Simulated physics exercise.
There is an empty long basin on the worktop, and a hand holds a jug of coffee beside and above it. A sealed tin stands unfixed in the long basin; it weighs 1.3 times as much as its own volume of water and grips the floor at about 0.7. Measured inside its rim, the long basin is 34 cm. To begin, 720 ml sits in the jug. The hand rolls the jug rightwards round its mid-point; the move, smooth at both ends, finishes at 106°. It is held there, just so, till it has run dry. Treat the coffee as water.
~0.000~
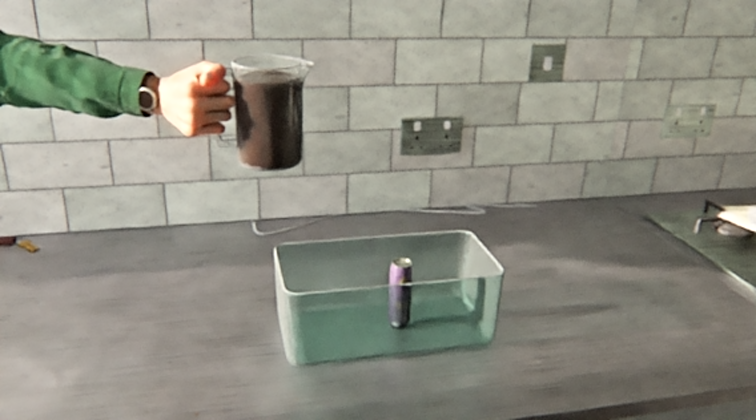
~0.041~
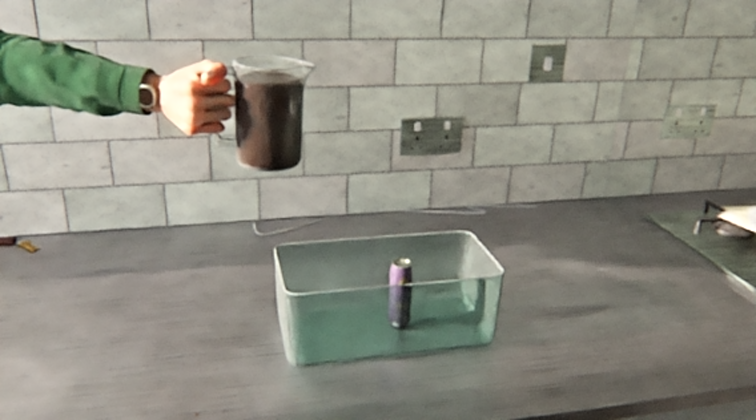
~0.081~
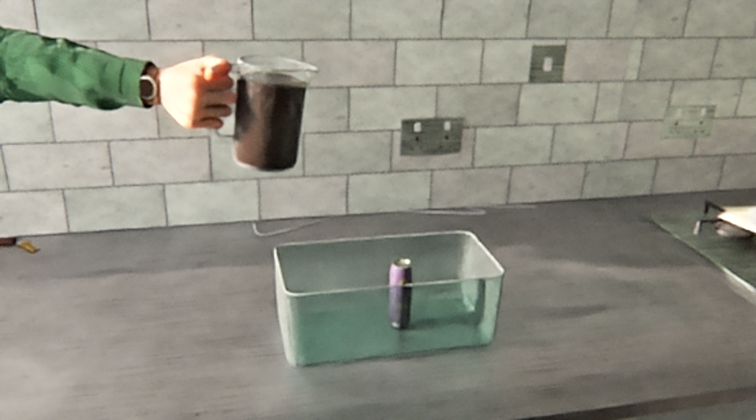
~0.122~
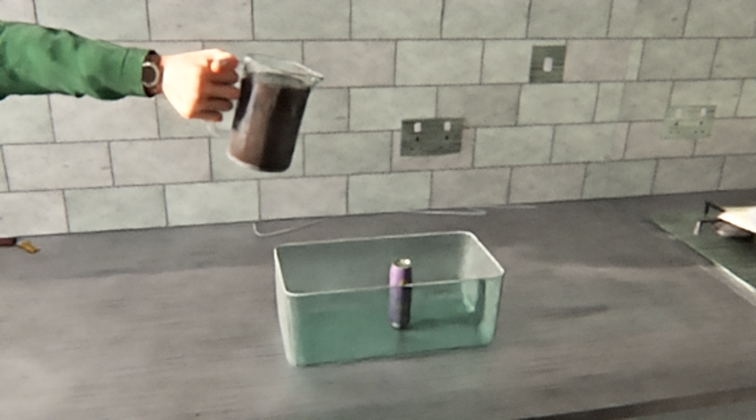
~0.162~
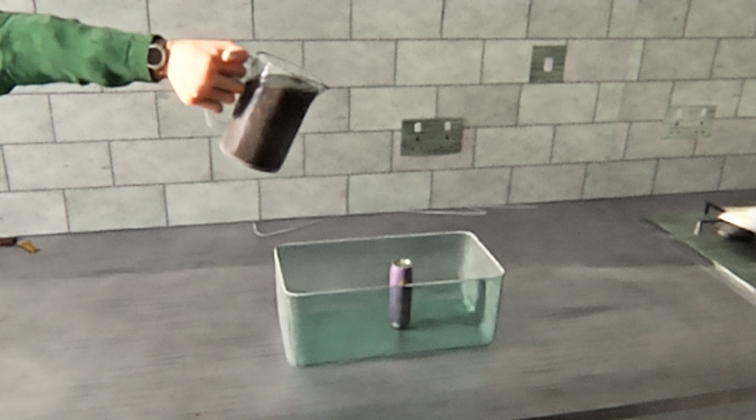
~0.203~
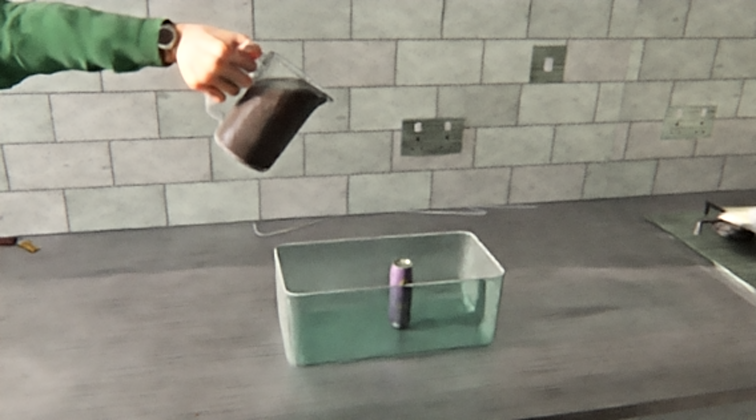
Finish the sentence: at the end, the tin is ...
Lying on its side.
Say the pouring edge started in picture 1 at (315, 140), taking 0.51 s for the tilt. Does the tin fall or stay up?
Then it stays on its base.
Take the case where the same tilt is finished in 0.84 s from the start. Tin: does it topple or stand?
Result: Tin still standing.
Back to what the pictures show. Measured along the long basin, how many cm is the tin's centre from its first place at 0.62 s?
The tin has gone some 2 cm.
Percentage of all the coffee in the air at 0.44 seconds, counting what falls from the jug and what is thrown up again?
Some 34 % is the figure.
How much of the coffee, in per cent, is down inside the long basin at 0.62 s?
Close to 44 in a hundred.
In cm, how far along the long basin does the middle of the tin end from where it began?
In the end the tin's centre has shifted about 8.0 centimetres.
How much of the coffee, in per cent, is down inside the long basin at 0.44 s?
2 %, give or take.
After 0.44 s the tilt is 102° and 63 per cent is still to pour; the tin stands where it began.
After 0.62 s the tilt is 106° and 23 per cent is still to pour; the tin leans 6°.
After 0.81 s the tilt is 106° and 5 per cent is still to pour; the tin leans 37°.
After 1.01 s the tilt is 106° and 1 per cent is still to pour; the tin lies on its side.
In the end the tin lies on its side.
